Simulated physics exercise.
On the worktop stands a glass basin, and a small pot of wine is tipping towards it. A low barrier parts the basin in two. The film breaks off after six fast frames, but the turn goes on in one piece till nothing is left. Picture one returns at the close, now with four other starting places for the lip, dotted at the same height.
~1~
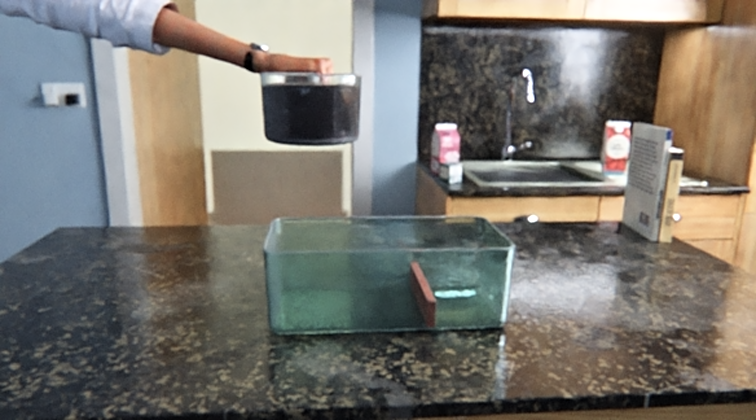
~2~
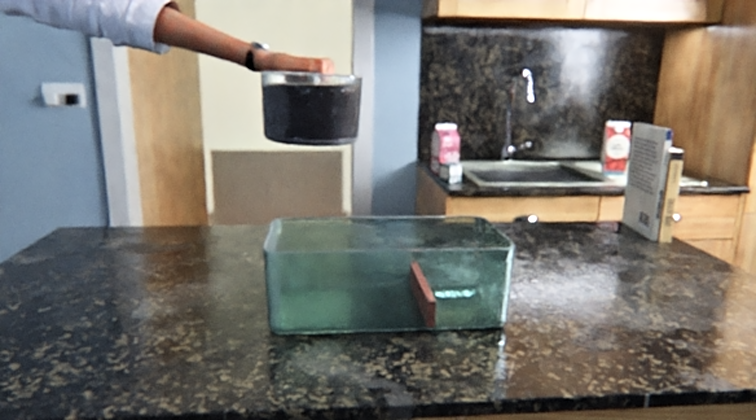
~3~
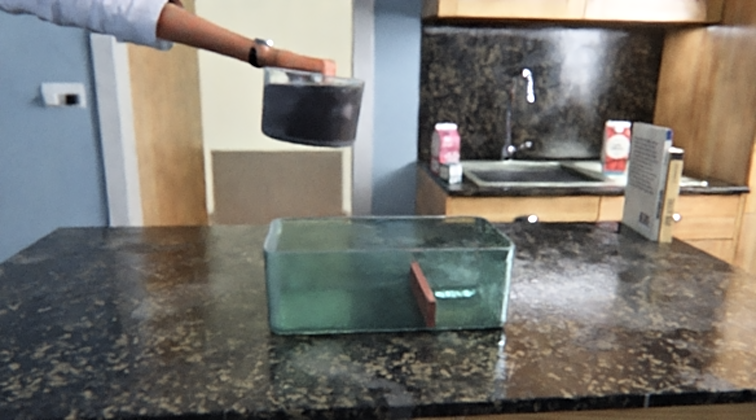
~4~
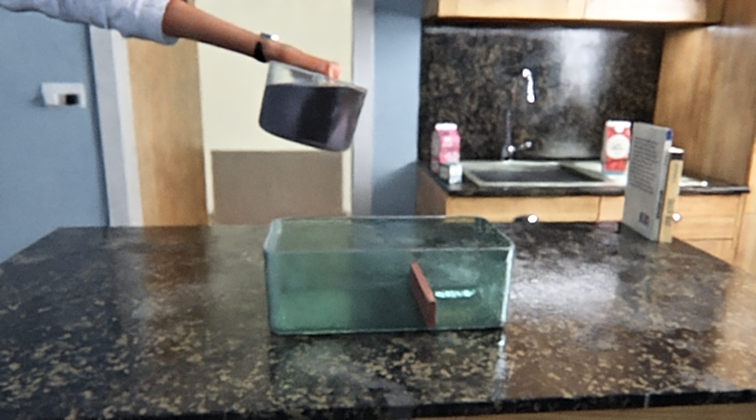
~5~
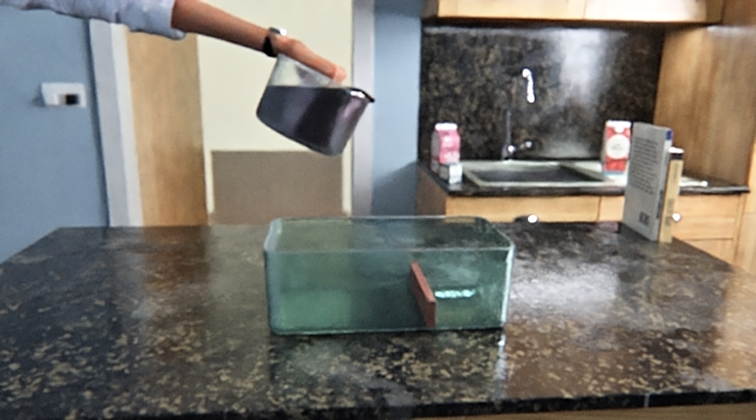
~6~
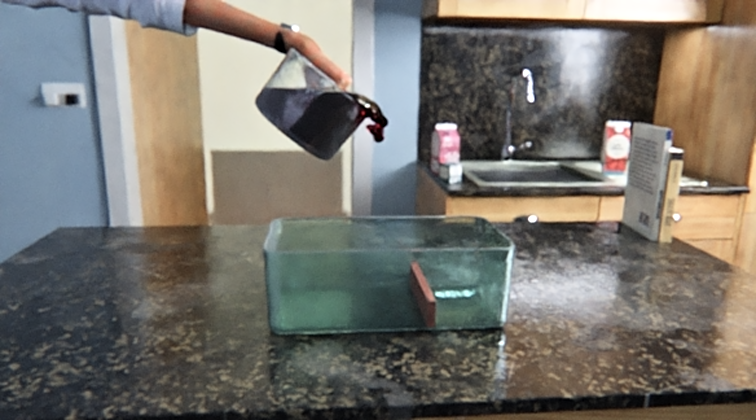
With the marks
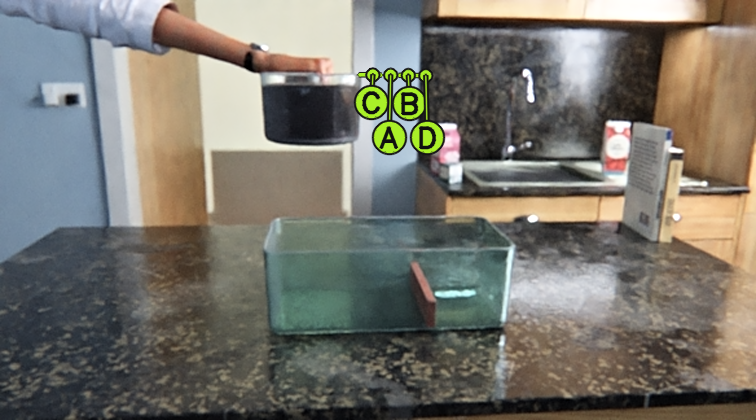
A hand tilts a small pot above a divided glass basin until dark red wine spills over its lip.
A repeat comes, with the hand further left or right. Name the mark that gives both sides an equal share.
Go for C.
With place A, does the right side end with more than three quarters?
No, it does not.
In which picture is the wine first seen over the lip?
Picture 5.
On the marked copy, A at (390, 75); B at (408, 75); C at (372, 74); D at (425, 75).
If A is chosen, about 36 % ends left of the wall and 62 % right of it.
If B is chosen, about 33 % ends left of the wall and 64 % right of it; 3 % is lost outside.
If C is chosen, about 48 % ends left of the wall and 50 % right of it.
If D is chosen, about 35 % ends left of the wall and 62 % right of it; 4 % is lost outside.
